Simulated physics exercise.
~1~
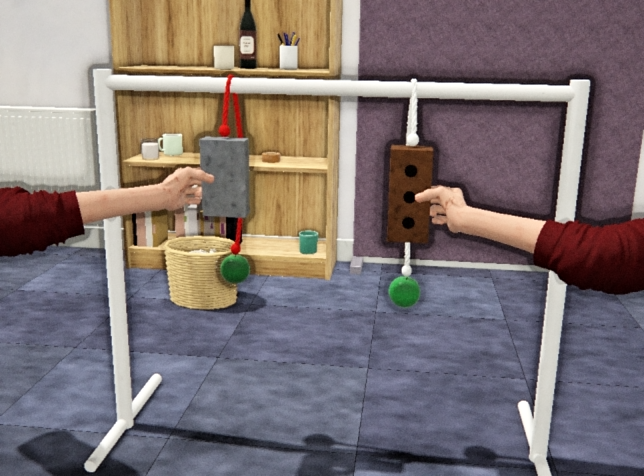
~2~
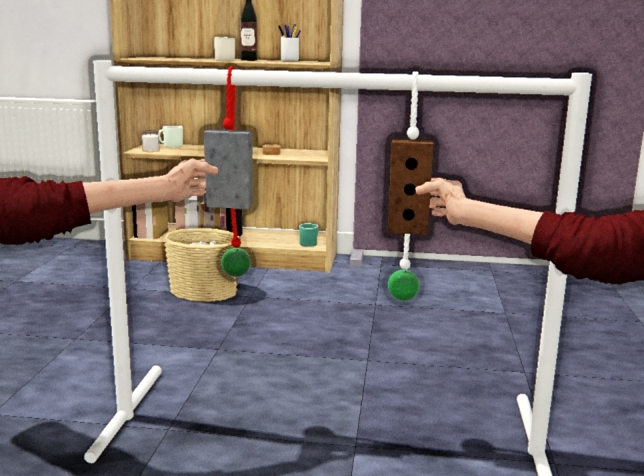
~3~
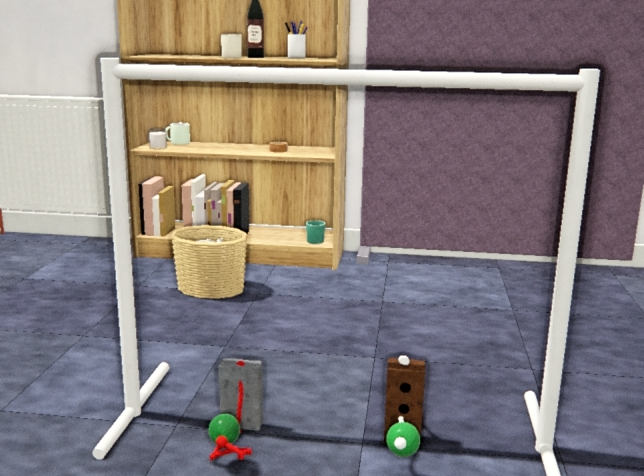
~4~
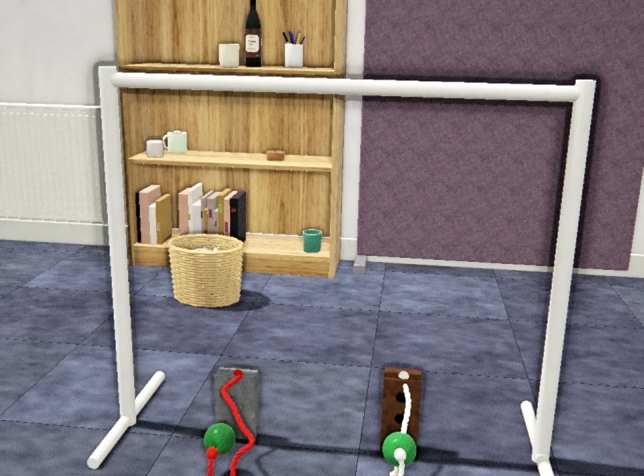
In a room with a shelf and wicker basket, two hands hold a grey paver on a red rope and a brown brick on a white rope beneath a white rail; once the hands are gone, both blocks and their green apples lie on the floor with the ropes.
